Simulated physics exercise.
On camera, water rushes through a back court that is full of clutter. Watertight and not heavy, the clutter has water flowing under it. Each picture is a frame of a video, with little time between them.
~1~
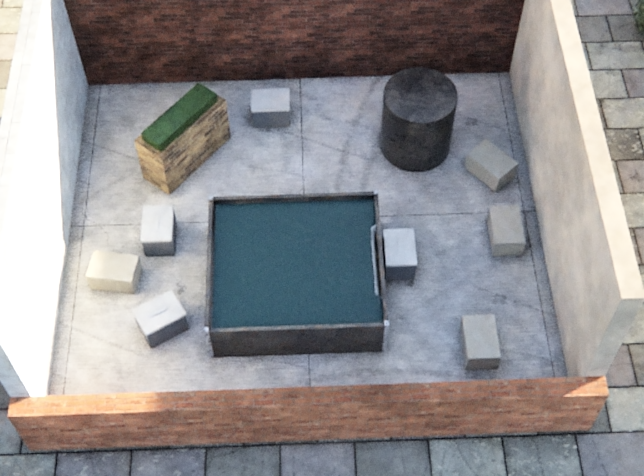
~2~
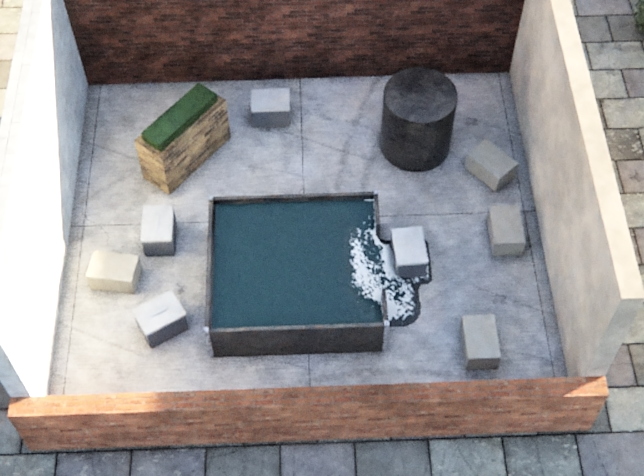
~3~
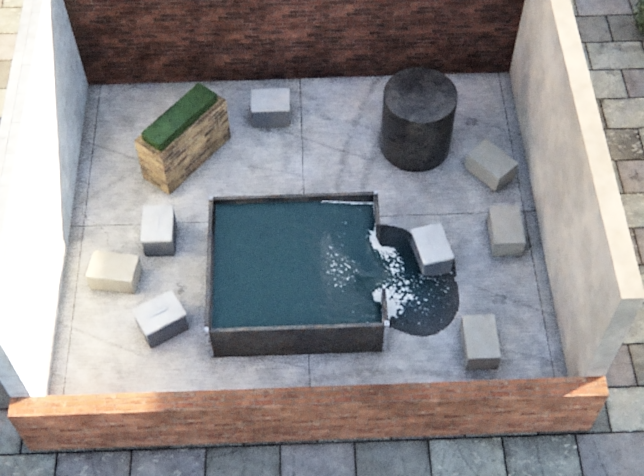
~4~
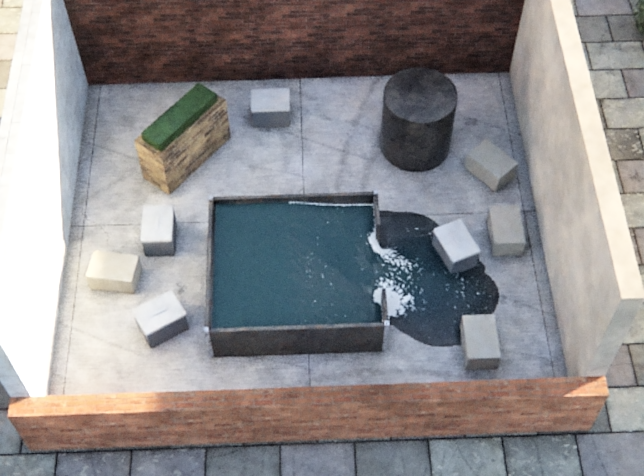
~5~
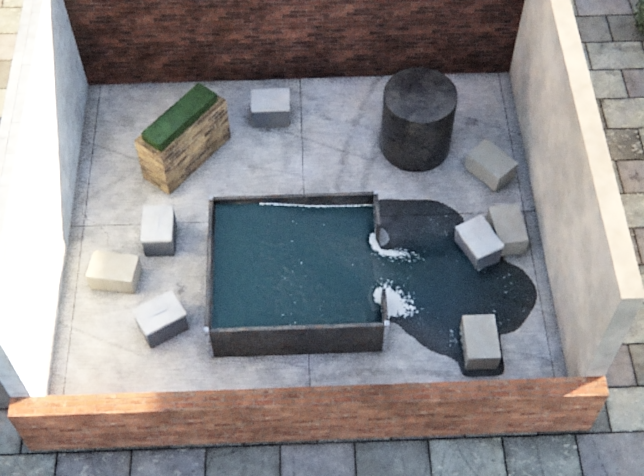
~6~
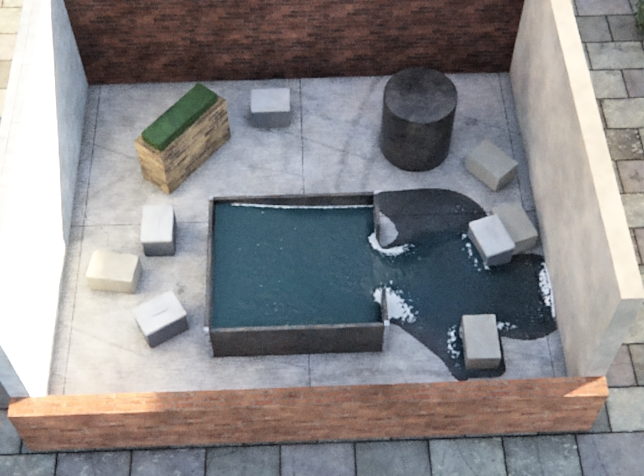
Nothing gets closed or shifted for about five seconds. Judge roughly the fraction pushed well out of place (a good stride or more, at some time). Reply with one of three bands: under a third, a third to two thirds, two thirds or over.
A third to two thirds.
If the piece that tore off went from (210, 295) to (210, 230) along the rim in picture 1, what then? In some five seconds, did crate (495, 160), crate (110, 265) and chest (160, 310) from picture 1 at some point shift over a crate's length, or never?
First stays short of it, second covers that distance, third covers that distance.
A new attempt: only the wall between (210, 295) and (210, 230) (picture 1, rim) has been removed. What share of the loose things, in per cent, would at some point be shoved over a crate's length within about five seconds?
It comes to some 40 per cent.
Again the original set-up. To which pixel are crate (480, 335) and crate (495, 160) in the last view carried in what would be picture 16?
(521, 360) and (480, 116), roughly.
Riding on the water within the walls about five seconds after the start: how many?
The answer is 1.
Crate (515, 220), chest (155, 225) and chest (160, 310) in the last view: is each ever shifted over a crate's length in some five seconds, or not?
Goes that far; short of that; short of that.
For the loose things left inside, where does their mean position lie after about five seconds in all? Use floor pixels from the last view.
The remaining things centre around (263, 199).
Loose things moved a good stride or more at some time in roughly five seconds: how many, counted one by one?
It adds up to 4.
A moment on, 1 of 8 are well off their spots; 1 afloat.
Next, 4 of 8 are well off their spots; 3 afloat.
Later, 4 of 8 are well off their spots; 3 afloat.
In the end, 4 of 8 are well off their spots, and 4 have been at some point; 1 afloat.
